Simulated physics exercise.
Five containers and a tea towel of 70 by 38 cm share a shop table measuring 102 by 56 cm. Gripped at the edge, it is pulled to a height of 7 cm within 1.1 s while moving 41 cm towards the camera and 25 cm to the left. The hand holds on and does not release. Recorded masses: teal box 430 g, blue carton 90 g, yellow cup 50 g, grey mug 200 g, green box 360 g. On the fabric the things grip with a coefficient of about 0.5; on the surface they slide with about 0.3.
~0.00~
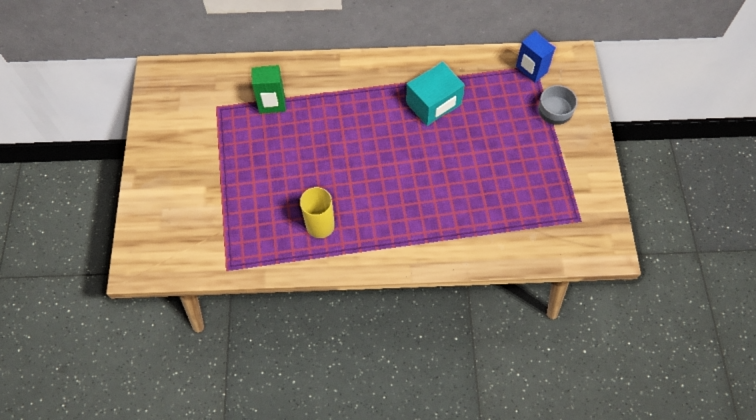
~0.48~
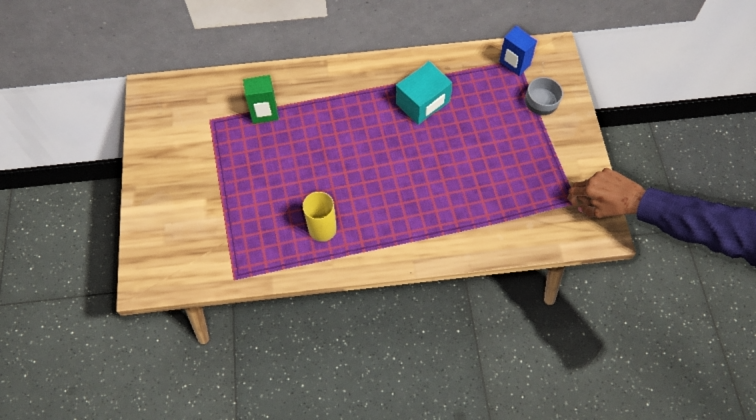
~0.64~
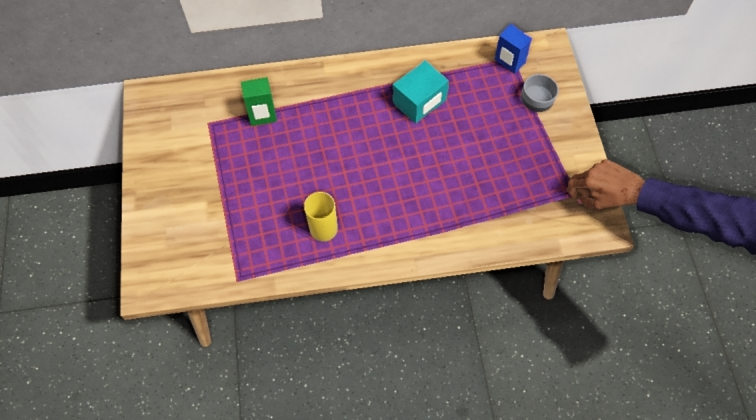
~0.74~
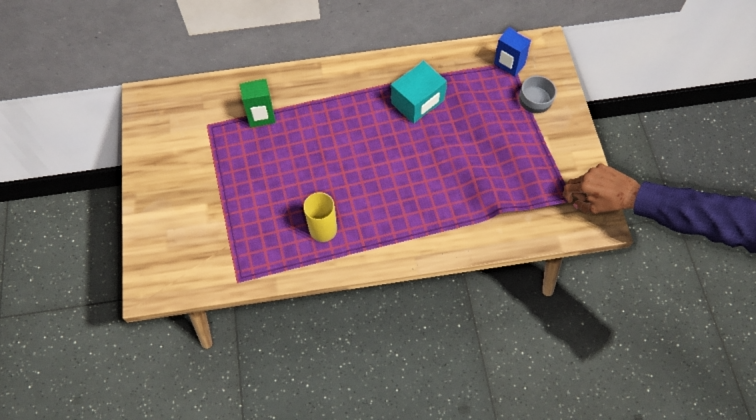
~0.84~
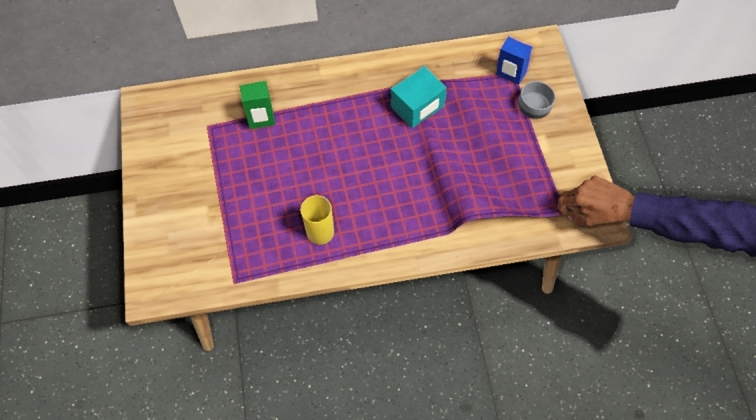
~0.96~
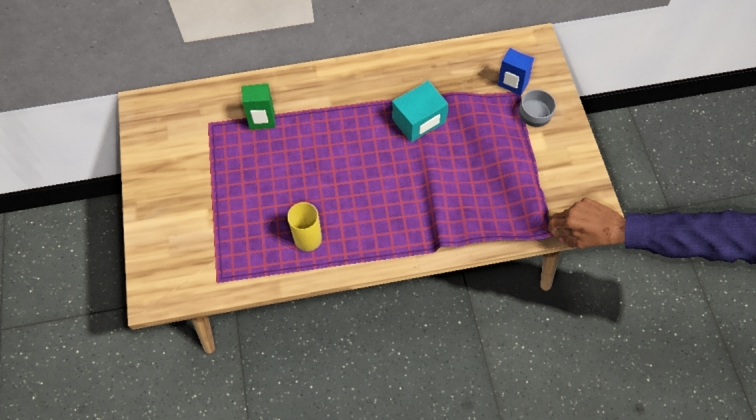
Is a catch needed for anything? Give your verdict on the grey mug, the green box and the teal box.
Grey mug - no catch needed; green box - no catch needed; teal box - no catch needed.
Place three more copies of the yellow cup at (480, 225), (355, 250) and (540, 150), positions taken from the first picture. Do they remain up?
Going through the three spots as listed: Ends up off the top, ends up off the top and ends up off the top.
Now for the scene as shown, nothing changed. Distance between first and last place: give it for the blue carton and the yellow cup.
The blue carton shifts 10 cm and the yellow cup shifts 15 cm.
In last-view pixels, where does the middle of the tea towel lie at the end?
About (377, 260).
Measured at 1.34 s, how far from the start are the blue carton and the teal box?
For the blue carton it's around 10 cm, and for the teal box around 20 cm.
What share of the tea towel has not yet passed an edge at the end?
I'd estimate close to 60 per cent.
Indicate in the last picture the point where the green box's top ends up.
It stops around pixel (312, 126).
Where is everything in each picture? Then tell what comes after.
The first frame shows shows, grey mug (559, 100); green box (265, 74); teal box (436, 84); tea towel corners (226, 271) (216, 107) (582, 221).
The second frame shows shows, tea towel corners (234, 280) (210, 120); grip (577, 204).
The third frame shows shows, tea towel corners (237, 282) (208, 123); grip (576, 196).
The fourth frame shows shows, blue carton (515, 40); grey mug (539, 90); tea towel corners (237, 283) (207, 125); grip (572, 200).
The fifth frame shows shows, blue carton (517, 48); yellow cup (316, 209); teal box (419, 88); tea towel corners (234, 284) (207, 126); grip (567, 212).
The sixth frame shows shows, grey mug (538, 103); green box (255, 93); teal box (420, 102); tea towel corners (217, 283) (208, 123); grip (558, 234).
After 1.1 s, 90 % of the tea towel is still over the top; teal box 13 cm off its start, grey mug 11 cm off its start, green box 2 cm off its start.
After 1.3 s, 80 % of the tea towel is still over the top; teal box 22 cm off its start, grey mug 12 cm off its start, green box 7 cm off its start.
After 1.5 s, 65 % of the tea towel is still over the top; teal box 30 cm off its start at (449, 202), green box 13 cm off its start at (302, 118), grey mug 12 cm off its start at (547, 131).
After 1.7 s, 60 % of the tea towel is still over the top; teal box 33 cm off its start, green box 15 cm off its start, grey mug 12 cm off its start.
After 3.3 s, 60 % of the tea towel is still over the top; teal box 33 cm off its start at (455, 217), green box 15 cm off its start at (312, 126), grey mug 12 cm off its start at (547, 131), yellow cup 15 cm off its start at (270, 264).
